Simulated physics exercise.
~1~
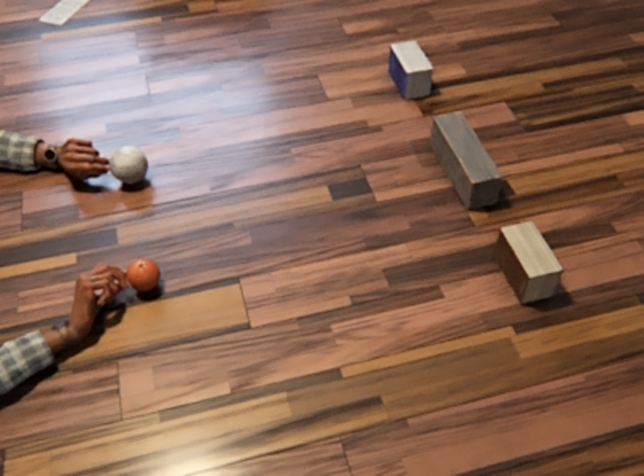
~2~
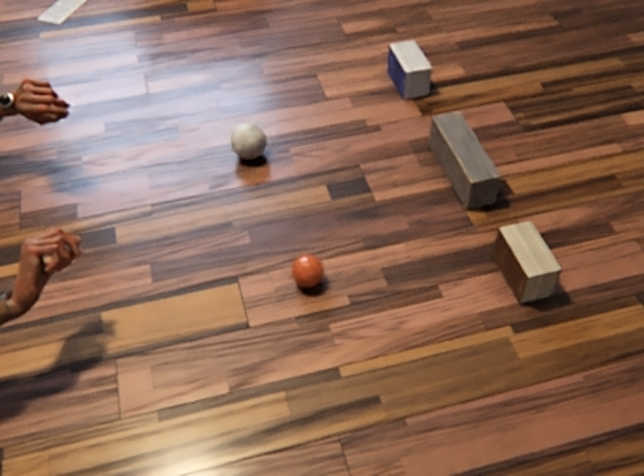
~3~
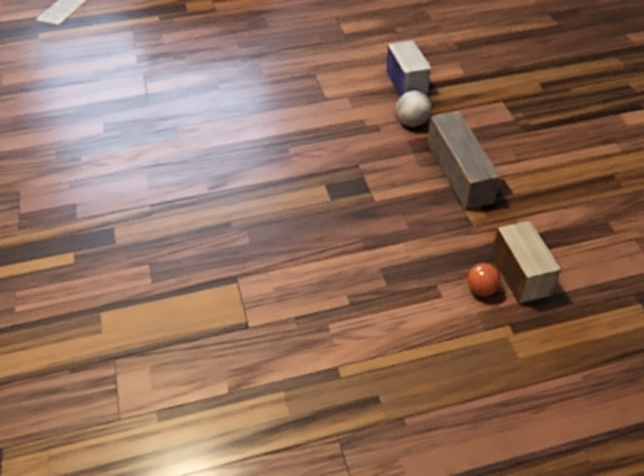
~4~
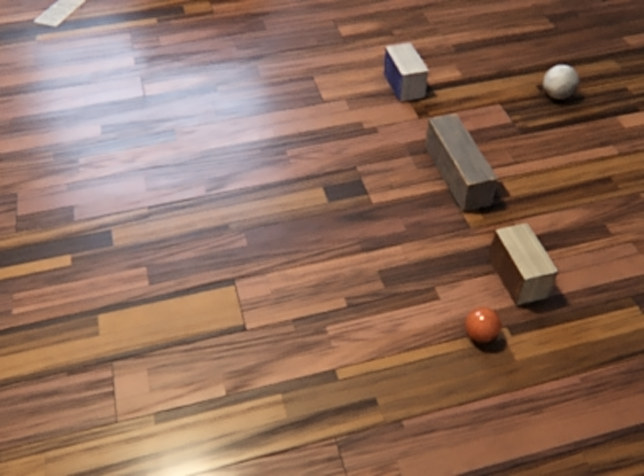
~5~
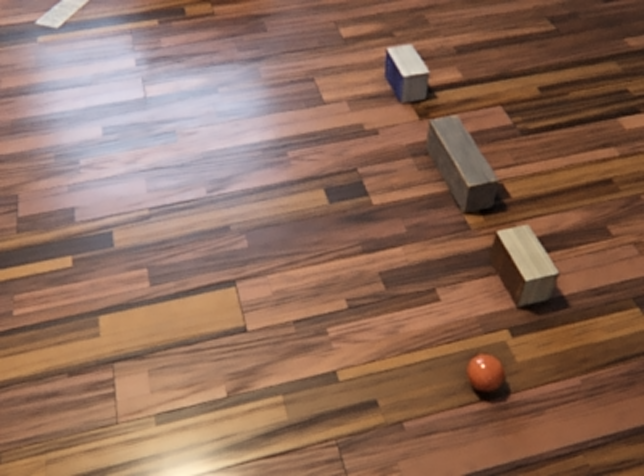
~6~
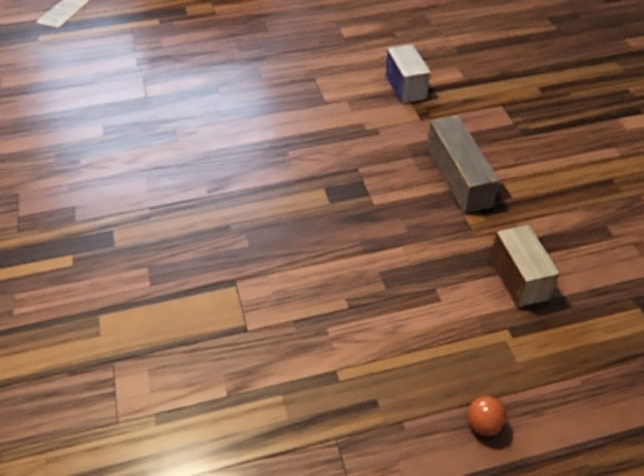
On a wooden floor, hands release two balls; the white passes blocks, the orange rebounds.
